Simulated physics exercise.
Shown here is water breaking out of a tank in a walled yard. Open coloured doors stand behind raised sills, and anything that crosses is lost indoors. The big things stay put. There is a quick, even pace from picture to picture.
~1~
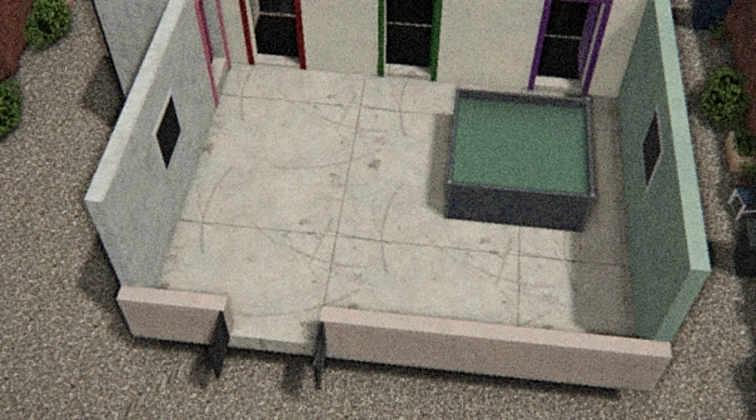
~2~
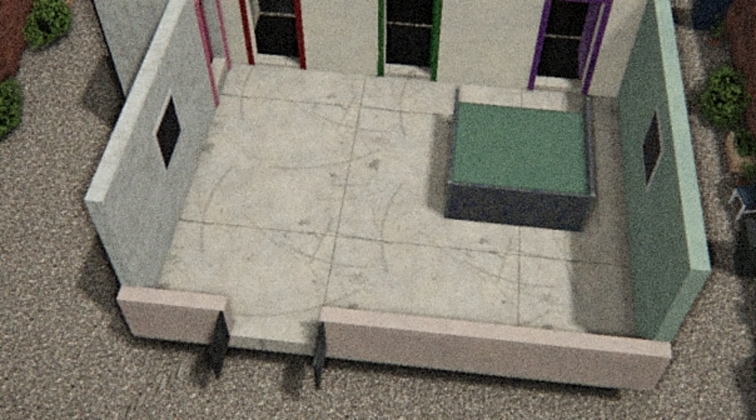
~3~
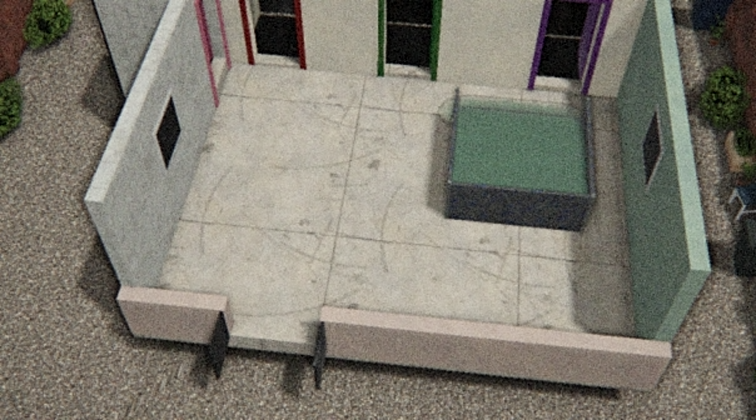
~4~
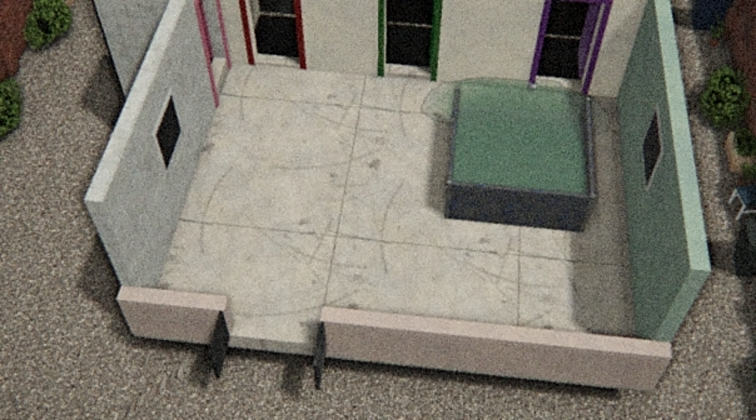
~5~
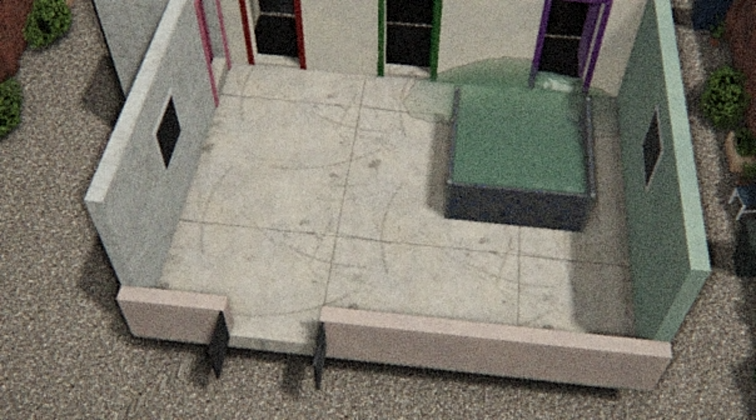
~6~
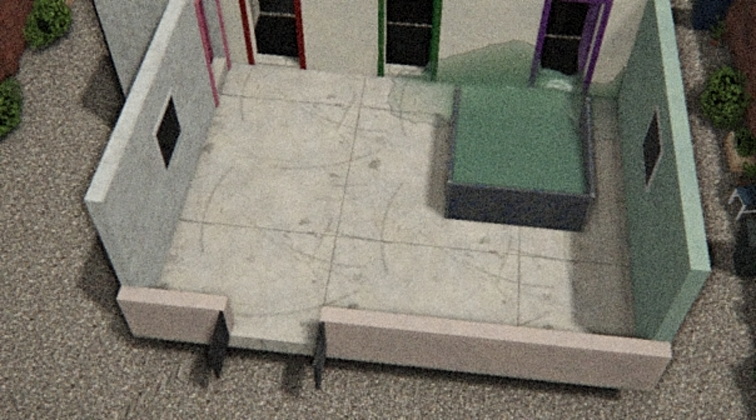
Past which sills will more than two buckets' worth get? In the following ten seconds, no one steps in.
The pink door respects the limit for sure, the purple door breaks the limit for sure, the red door breaks the limit for sure, the green door breaks the limit for sure.
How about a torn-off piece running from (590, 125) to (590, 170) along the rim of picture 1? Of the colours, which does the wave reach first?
It's the purple-painted one.
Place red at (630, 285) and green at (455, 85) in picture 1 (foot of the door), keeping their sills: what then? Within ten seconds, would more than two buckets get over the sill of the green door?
The green one goes past it.
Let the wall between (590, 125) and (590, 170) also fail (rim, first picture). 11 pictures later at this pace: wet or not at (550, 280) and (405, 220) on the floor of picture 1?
Log: Point 1 inundated; point 2 unreached.
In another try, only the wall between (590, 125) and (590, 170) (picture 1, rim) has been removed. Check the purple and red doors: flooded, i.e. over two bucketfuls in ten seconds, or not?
Result: Purple gets flooded, red gets flooded.
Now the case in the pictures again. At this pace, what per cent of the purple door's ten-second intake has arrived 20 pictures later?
Some 95 per cent.
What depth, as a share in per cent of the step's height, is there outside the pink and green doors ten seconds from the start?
I'd put it at close to 20 and 60 per cent.
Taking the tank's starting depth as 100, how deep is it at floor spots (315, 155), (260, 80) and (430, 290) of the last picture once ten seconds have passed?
I'd put them at close to 6 per cent, then 8 per cent, then 4 per cent.
A moment on, water covers 20 % of the floor; the pink door not reached, the purple door far over two buckets in, the red door not reached, the green door under two buckets in.
Next, water covers 35 % of the floor; the pink door wet at the sill, nothing in, the purple door far over two buckets in, the red door wet at the sill, nothing in, the green door over two buckets in.
Then, water covers 55 % of the floor; the pink door wet at the sill, nothing in, the purple door far over two buckets in, the red door wet at the sill, nothing in, the green door over two buckets in.
Later, water covers 90 % of the floor; the pink door wet at the sill, nothing in, the purple door far over two buckets in, the red door over two buckets in, the green door over two buckets in.
In the end, water covers 100 % of the floor; the pink door wet at the sill, nothing in, the purple door far over two buckets in, the red door over two buckets in, the green door over two buckets in.
